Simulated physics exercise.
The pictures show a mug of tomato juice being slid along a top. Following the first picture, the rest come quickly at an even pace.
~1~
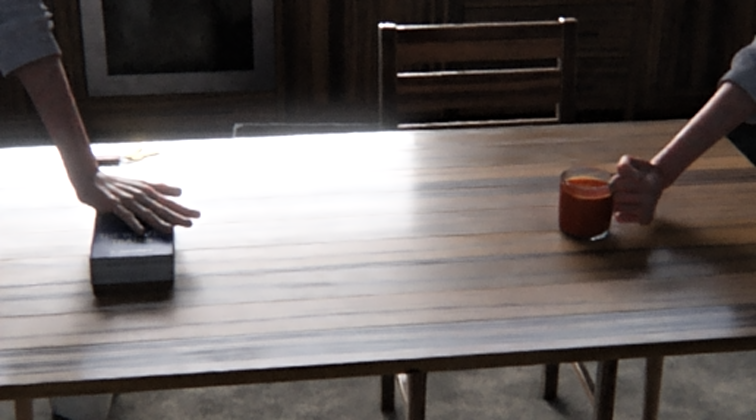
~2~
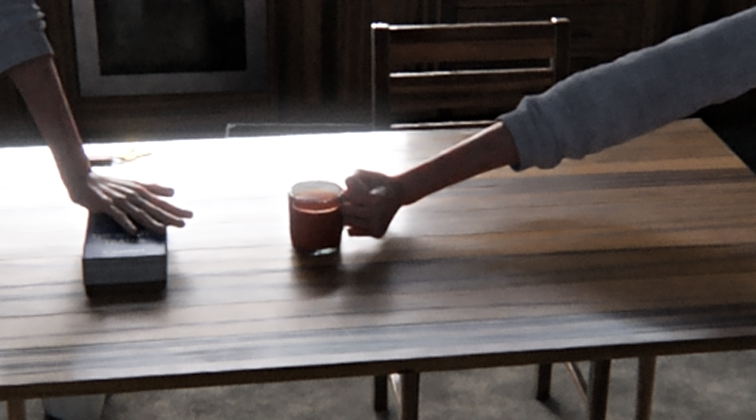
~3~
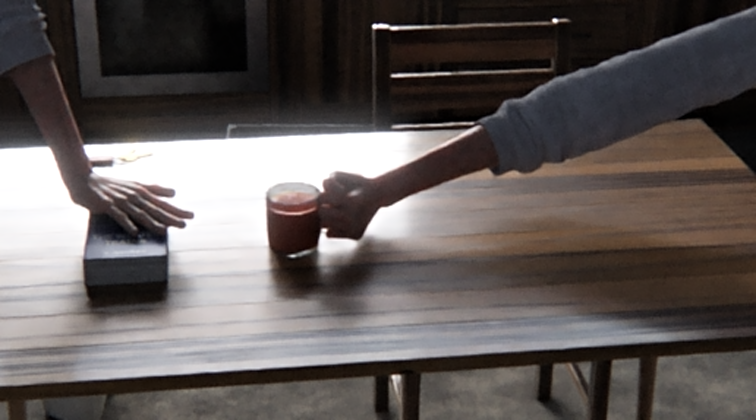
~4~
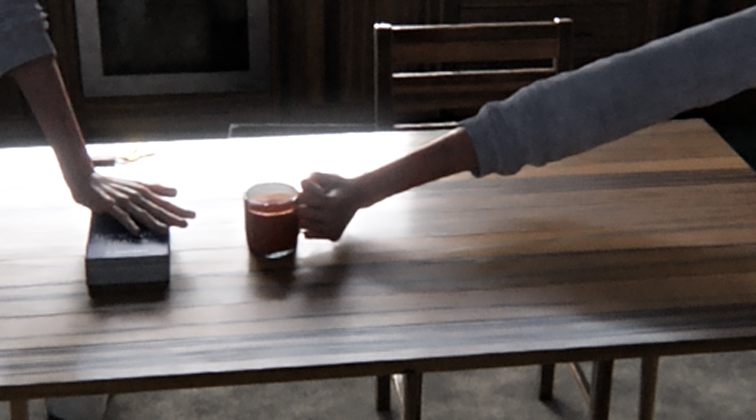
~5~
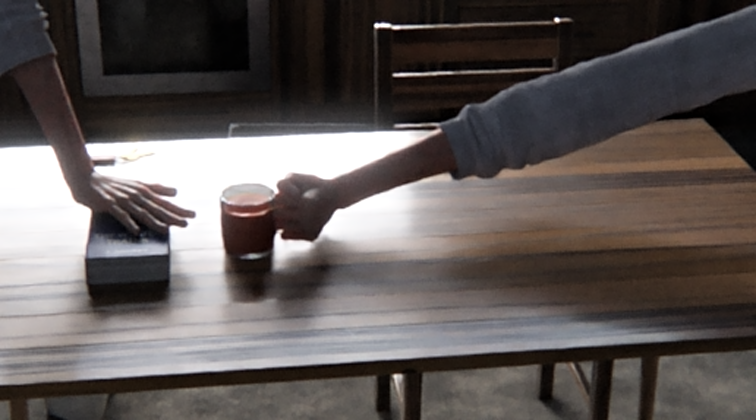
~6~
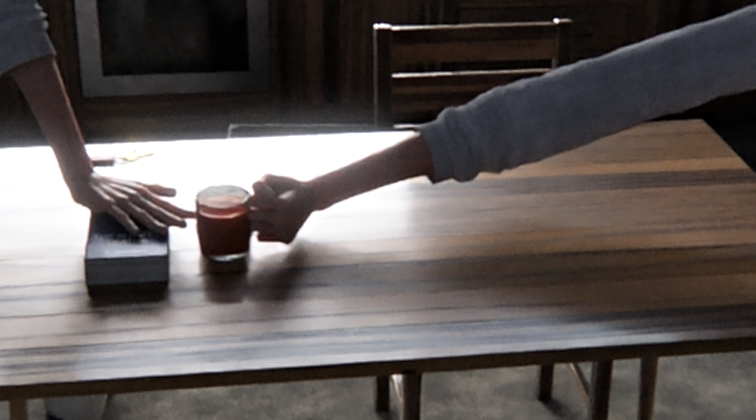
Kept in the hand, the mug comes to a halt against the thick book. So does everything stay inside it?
Well, it will brim over, I reckon.
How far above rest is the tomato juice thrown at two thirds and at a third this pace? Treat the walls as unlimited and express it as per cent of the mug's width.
About 30 % and 15 %.
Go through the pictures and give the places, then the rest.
The first picture shows at rest; mug (586, 201) about three quarters full; thick book (134, 240).
The second picture shows under way; mug about three quarters full, surface at (316, 201).
In the third picture, 20 px further; mug (293, 217) about three quarters full.
In the fourth picture, 20 px further; mug about three quarters full, surface at (271, 204).
In the fifth picture, 25 px further; mug (248, 218) about three quarters full.
In the sixth picture, 25 px further; mug about three quarters full, surface at (223, 206); thick book (129, 241).
Next, the mug meets the thick book.
After that, the tomato juice surges up the wall; it has slopped over.
Finally, the mug stands at the thick book; it has slopped over.
